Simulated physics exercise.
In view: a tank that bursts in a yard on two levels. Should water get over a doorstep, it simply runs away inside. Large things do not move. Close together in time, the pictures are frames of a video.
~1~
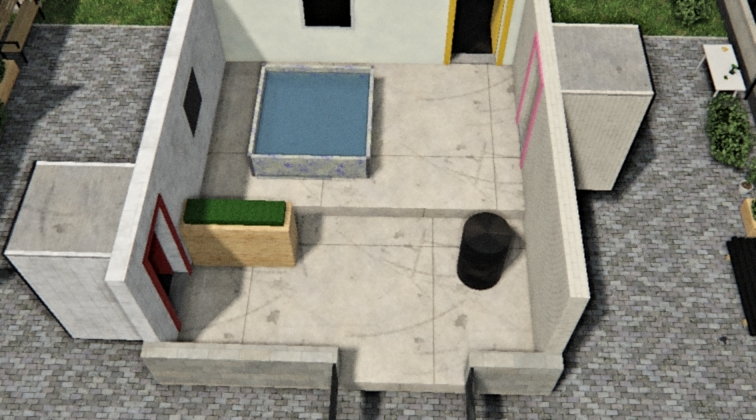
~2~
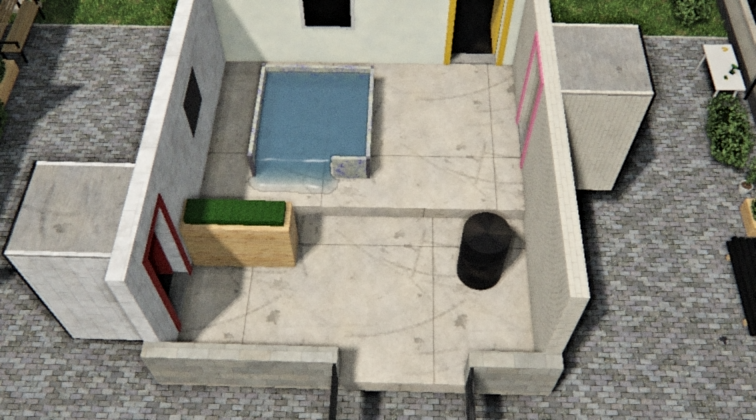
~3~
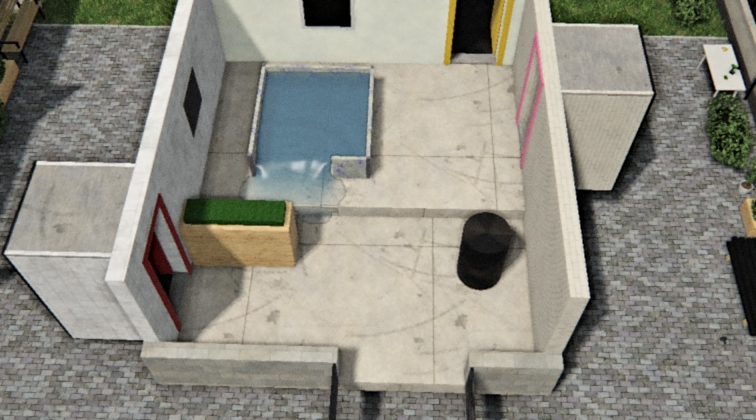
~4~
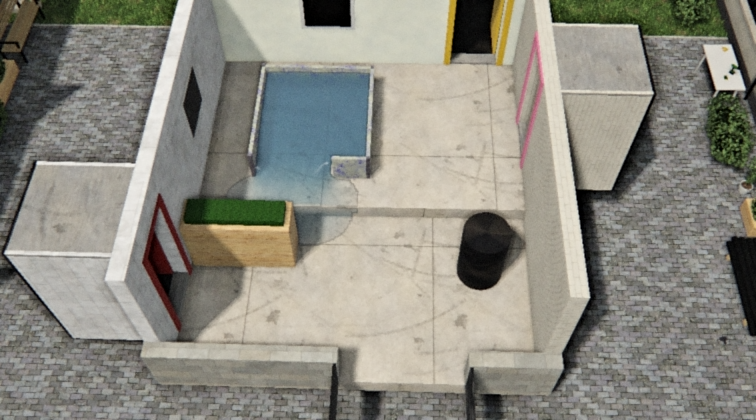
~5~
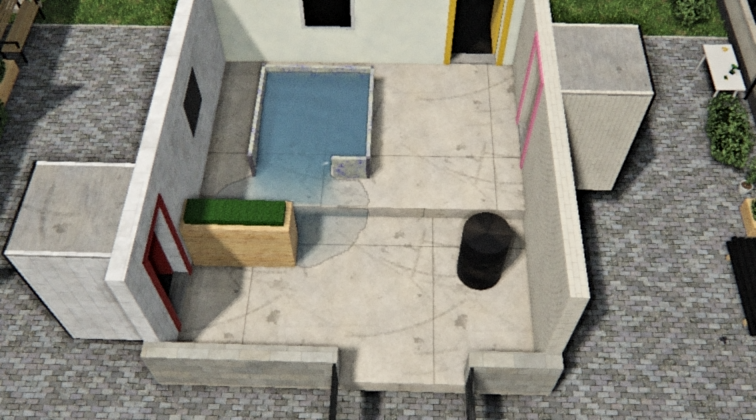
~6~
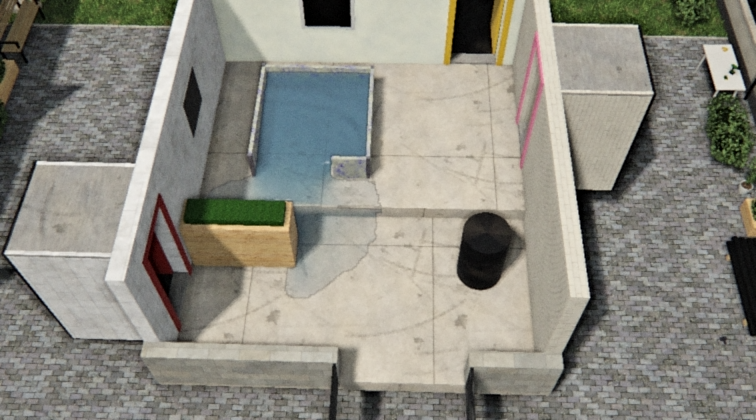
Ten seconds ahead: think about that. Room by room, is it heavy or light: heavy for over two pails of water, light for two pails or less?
Red door - light; yellow door - light; pink door - light.
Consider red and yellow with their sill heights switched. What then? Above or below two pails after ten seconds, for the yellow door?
Result - yellow door never crosses the line.
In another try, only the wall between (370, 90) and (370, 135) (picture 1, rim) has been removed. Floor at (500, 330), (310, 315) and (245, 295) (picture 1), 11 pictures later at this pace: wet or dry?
In the order given: Untouched, untouched and untouched.
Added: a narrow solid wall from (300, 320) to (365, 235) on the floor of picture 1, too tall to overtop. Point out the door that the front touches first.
My choice is the red one.
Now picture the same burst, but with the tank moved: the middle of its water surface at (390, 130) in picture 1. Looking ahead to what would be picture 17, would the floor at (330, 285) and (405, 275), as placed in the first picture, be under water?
In the order asked: Waterlogged, then waterlogged.
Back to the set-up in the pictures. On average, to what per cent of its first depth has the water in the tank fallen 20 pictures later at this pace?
Around 36 percent.
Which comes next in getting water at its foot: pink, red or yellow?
It's the red one.
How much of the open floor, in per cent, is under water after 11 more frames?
Some 35 in a hundred.
A moment on, water covers 20 % of the floor; the red door not reached, the yellow door not reached, the pink door not reached.
Next, water covers 35 % of the floor; the red door wet at the sill, nothing in, the yellow door not reached, the pink door not reached.
Then, water covers 50 % of the floor; the red door wet at the sill, nothing in, the yellow door not reached, the pink door not reached.
Later, water covers 65 % of the floor; the red door wet at the sill, nothing in, the yellow door not reached, the pink door not reached.
In the end, water covers 70 % of the floor; the red door wet at the sill, nothing in, the yellow door not reached, the pink door not reached.
